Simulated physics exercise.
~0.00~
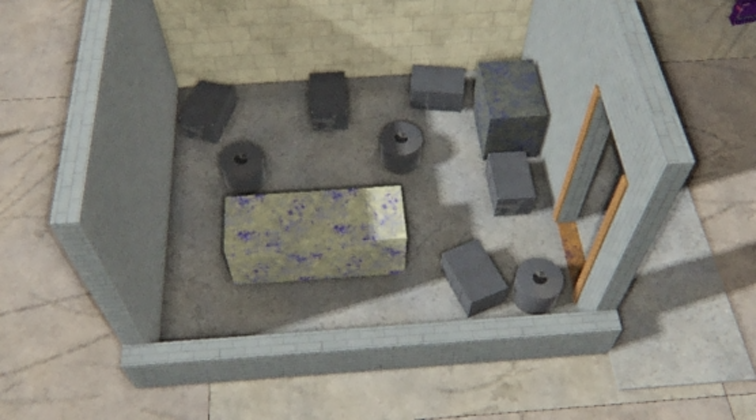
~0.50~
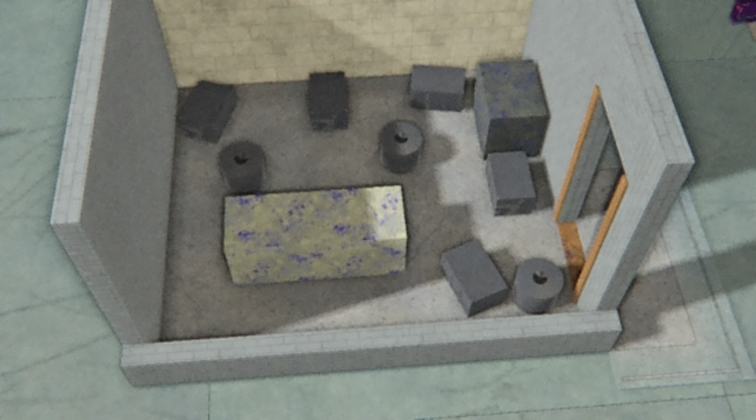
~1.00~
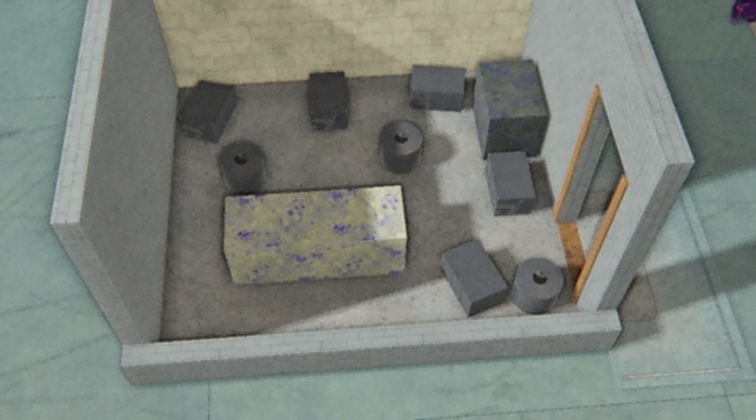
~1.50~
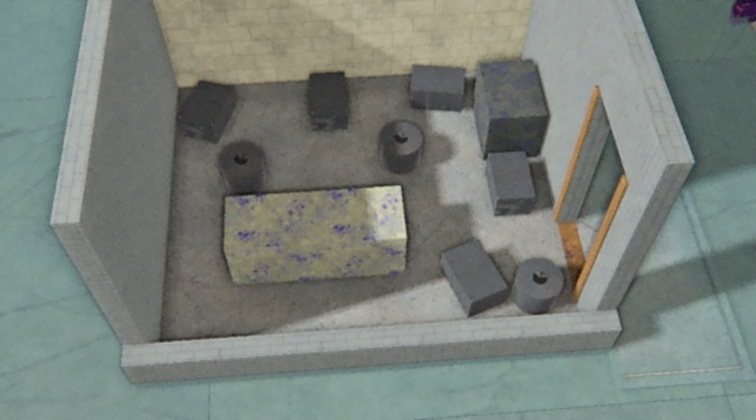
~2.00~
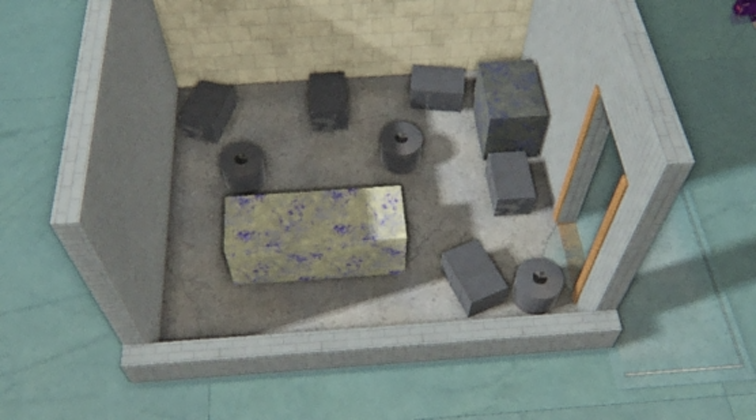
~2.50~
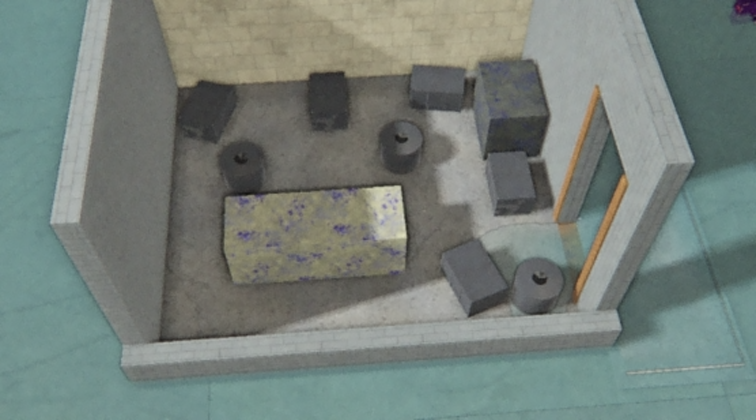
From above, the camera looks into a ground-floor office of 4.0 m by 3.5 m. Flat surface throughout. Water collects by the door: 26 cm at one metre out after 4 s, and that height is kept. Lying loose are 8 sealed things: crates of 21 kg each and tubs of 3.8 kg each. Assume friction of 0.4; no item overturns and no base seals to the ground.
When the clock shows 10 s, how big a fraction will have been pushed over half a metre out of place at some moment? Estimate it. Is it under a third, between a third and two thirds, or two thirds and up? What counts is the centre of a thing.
It's shaping up to be some of them, a third to two thirds.
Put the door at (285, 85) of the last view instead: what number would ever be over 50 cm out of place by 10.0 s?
Then it comes to 1 of them.
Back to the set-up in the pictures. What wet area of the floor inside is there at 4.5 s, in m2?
Some 5.5 m2 of it.
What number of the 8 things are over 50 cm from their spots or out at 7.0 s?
3 in all.
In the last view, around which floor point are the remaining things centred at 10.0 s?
Mean floor pixel: About (337, 139).
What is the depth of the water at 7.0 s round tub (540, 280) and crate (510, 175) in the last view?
First roughly 10 cm, second roughly 4 cm.
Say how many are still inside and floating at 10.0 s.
Count: 6.
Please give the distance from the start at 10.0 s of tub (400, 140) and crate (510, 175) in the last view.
Respectively 100 and 0 cm.
After 3.5 s 0 of 8 are over 50 cm from their spots; 0 afloat.
After 4.5 s 1 of 8 are over 50 cm from their spots; 1 afloat.
After 7.0 s 3 of 8 are over 50 cm from their spots; 3 afloat.
After 10.0 s 4 of 8 are over 50 cm from their spots, and 4 have been at some point; 6 afloat.
